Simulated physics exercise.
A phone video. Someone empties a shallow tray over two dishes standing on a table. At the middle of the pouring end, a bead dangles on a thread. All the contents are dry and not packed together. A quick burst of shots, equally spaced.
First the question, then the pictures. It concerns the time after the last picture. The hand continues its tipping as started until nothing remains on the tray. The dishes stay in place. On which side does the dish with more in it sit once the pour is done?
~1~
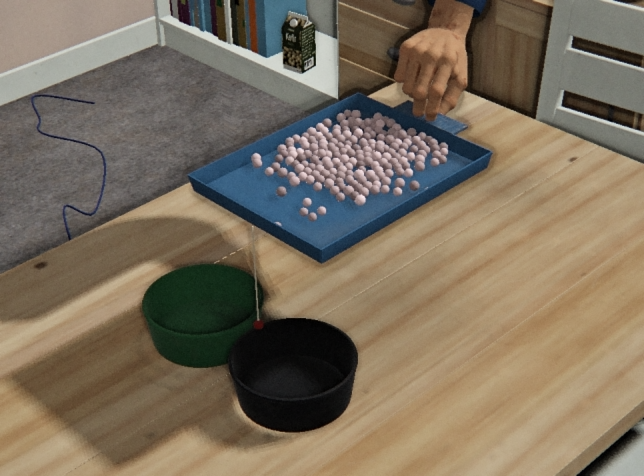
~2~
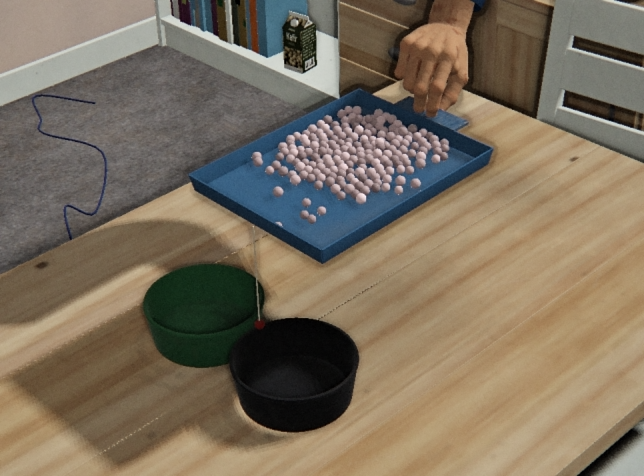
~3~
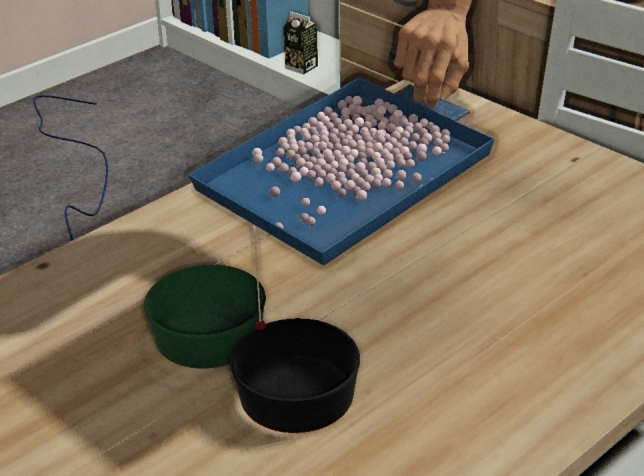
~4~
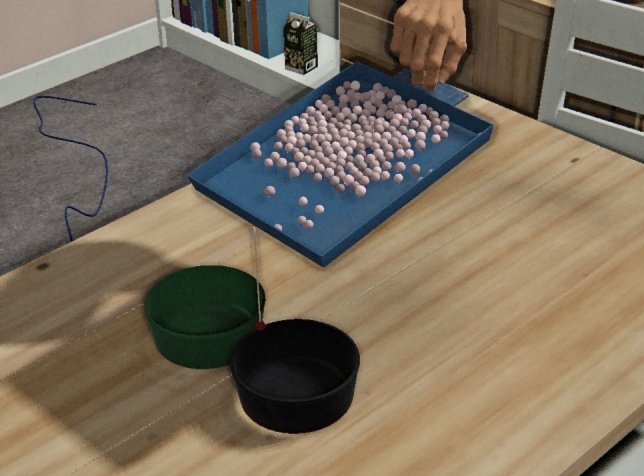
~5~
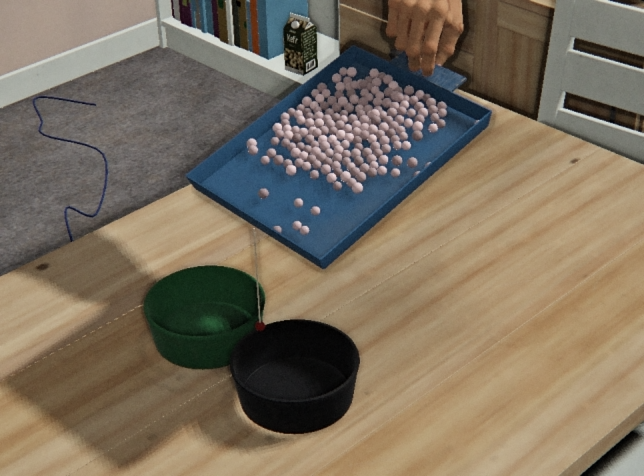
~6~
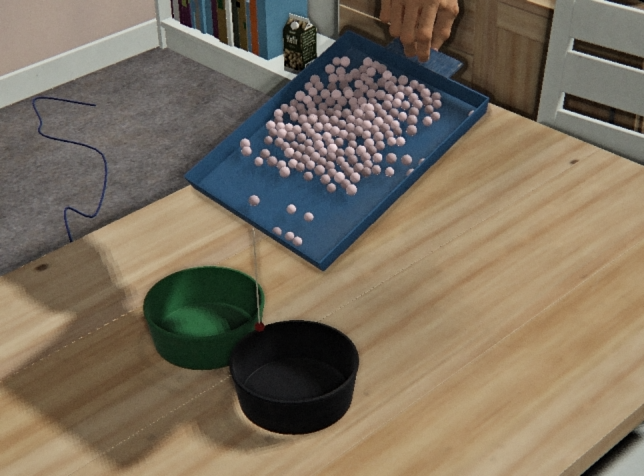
I'd say most of it lands in the right one, honestly.
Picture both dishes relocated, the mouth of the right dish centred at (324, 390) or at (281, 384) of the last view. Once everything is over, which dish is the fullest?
For the first position it is the one at right; for the second, the one at right.
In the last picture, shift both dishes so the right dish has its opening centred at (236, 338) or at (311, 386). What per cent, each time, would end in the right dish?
Around 20 % followed by around 60 %.
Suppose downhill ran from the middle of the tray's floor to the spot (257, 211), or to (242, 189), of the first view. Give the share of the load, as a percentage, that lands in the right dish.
Lab note: Case 1 near 10 %, case 2 near 0 %.
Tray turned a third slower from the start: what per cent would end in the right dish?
Around 50 in every hundred.
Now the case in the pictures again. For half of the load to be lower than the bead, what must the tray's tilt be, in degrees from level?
That happens at around 95°.
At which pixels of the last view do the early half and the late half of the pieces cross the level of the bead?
Half one: (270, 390), half two: (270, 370).
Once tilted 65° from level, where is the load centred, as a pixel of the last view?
Near the pixel (277, 246).
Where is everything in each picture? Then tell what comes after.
In the first picture, corners of the pouring end near (193, 175) and (321, 246), level; middle of the load near (359, 154), sugar pearls; left dish near (158, 339); right dish near (247, 402); bead on its thread near (259, 324).
In the second picture, corners of the pouring end near (193, 174) and (322, 247), level; middle of the load near (360, 152).
In the third picture, corners of the pouring end near (194, 174) and (322, 249), tipped barely, lowest at the right corner; middle of the load near (360, 145).
In the fourth picture, corners of the pouring end near (192, 175) and (321, 252), tipped a little, lowest at the right corner; middle of the load near (359, 134).
In the fifth picture, corners of the pouring end near (191, 175) and (320, 255), tipped clearly, lowest at the right corner; middle of the load near (348, 129).
In the sixth picture, corners of the pouring end near (189, 175) and (319, 259), tipped clearly, lowest at the right corner; middle of the load near (342, 125), all but a few on the move; left dish near (159, 342); right dish near (248, 404).
Shortly afterwards, tray tipped steeply; near two thirds on the tray; only a few in the right dish; a little outside both; near a quarter in the air.
Next, tray tipped past a quarter turn; a little on the tray; near a quarter in the right dish; near a third outside both; near a quarter in the air.
Some moments later, tray tipped past a quarter turn; near half in the right dish; near half outside both.
In the end, tray tipped past a quarter turn; near half in the right dish; none at all in the left dish; near half outside both.
